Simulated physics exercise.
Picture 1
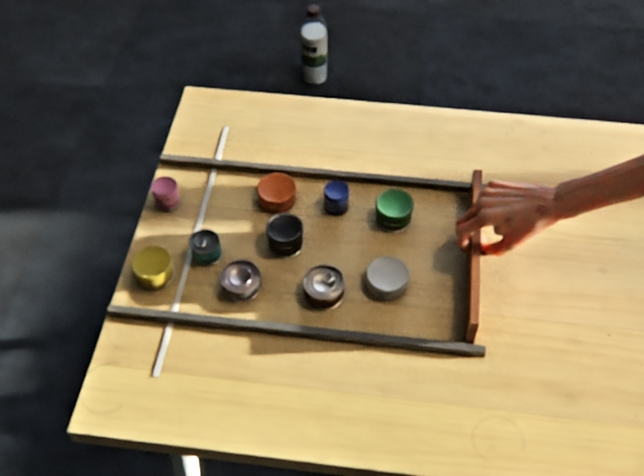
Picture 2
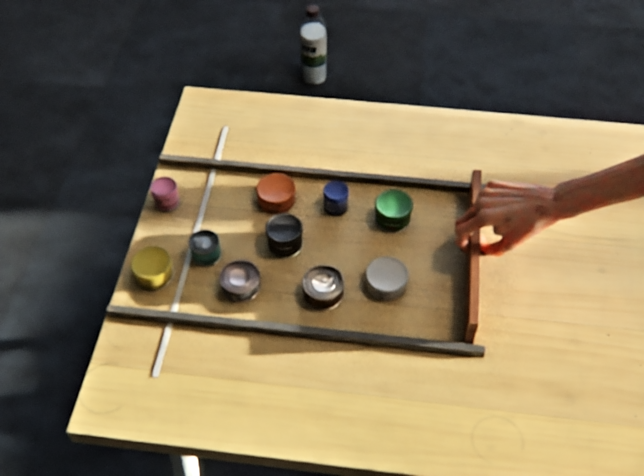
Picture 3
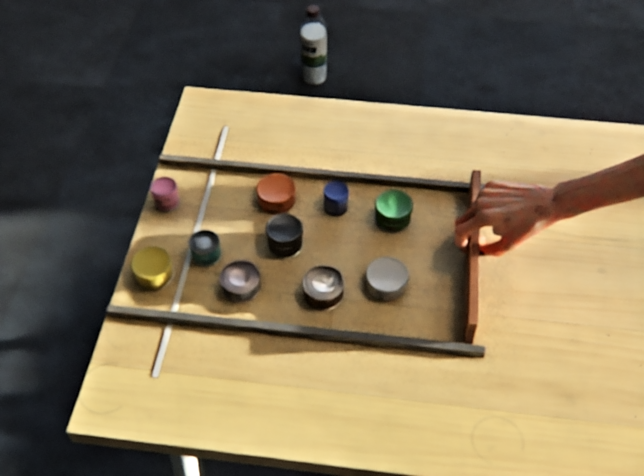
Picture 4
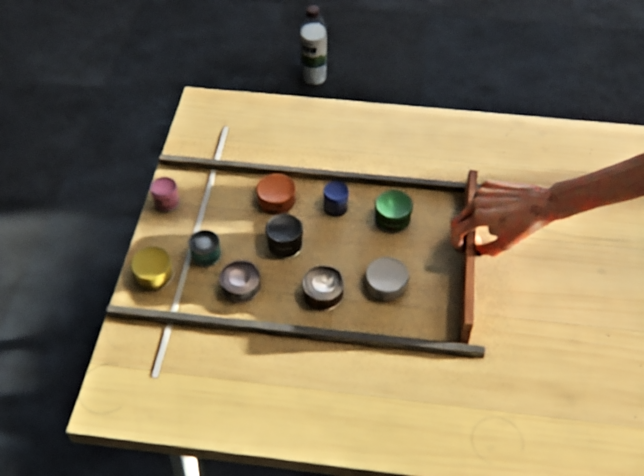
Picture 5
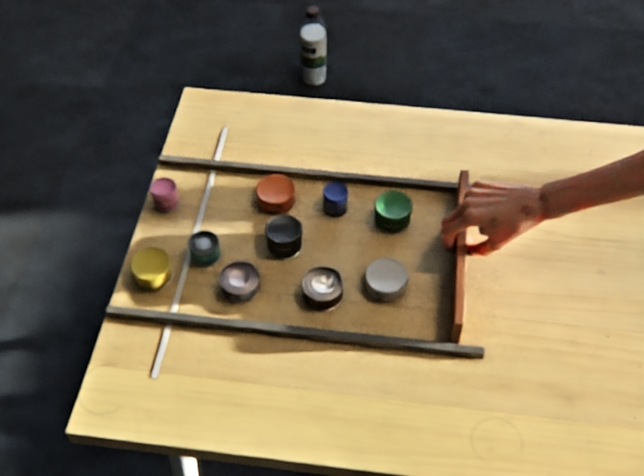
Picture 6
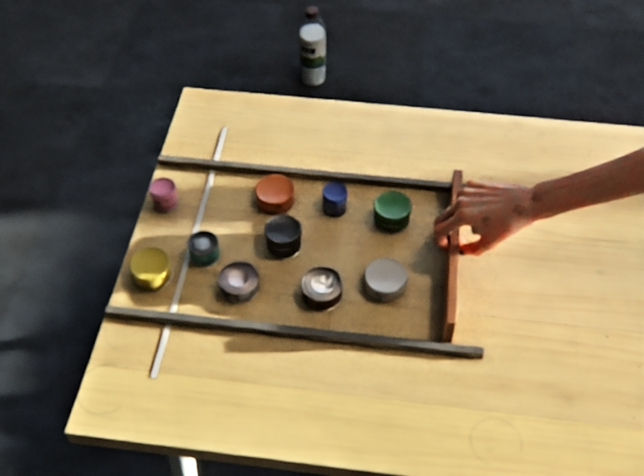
To begin with, a hand grips a reddish-brown board at the right end of a channel on a wooden table, with small colourful pots and tins scattered between two dark rails. The hand then slides the board slightly left toward the green and white containers, while the pots stay practically still.
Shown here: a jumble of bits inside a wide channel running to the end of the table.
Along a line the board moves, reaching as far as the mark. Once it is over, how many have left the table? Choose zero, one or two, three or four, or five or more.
One or two of them have left the table.
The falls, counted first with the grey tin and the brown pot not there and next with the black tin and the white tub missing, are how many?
The count is 0 in the first case and 1 in the second.
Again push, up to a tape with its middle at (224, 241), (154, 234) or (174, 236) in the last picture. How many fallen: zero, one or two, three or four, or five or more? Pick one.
Going through the three places in order, the answers are none; more than four; 5 or more.
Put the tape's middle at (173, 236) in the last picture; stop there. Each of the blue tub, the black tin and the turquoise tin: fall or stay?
The blue tub? It is safe. The black tin? It is safe. The turquoise tin? It does not stay.
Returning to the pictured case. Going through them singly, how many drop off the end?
1 in total.
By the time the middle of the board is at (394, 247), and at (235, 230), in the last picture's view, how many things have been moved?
2 and 9.
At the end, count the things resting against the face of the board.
5 of them.
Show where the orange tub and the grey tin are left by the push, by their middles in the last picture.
The orange tub ends up near (167, 175), and the grey tin near (128, 272).
A little later, none off yet; pink tin at rest near (164, 195); yellow pot at rest near (151, 269); turquoise tin at rest near (204, 249).
When it is over, the number that fall off is one or two; down, yellow pot.
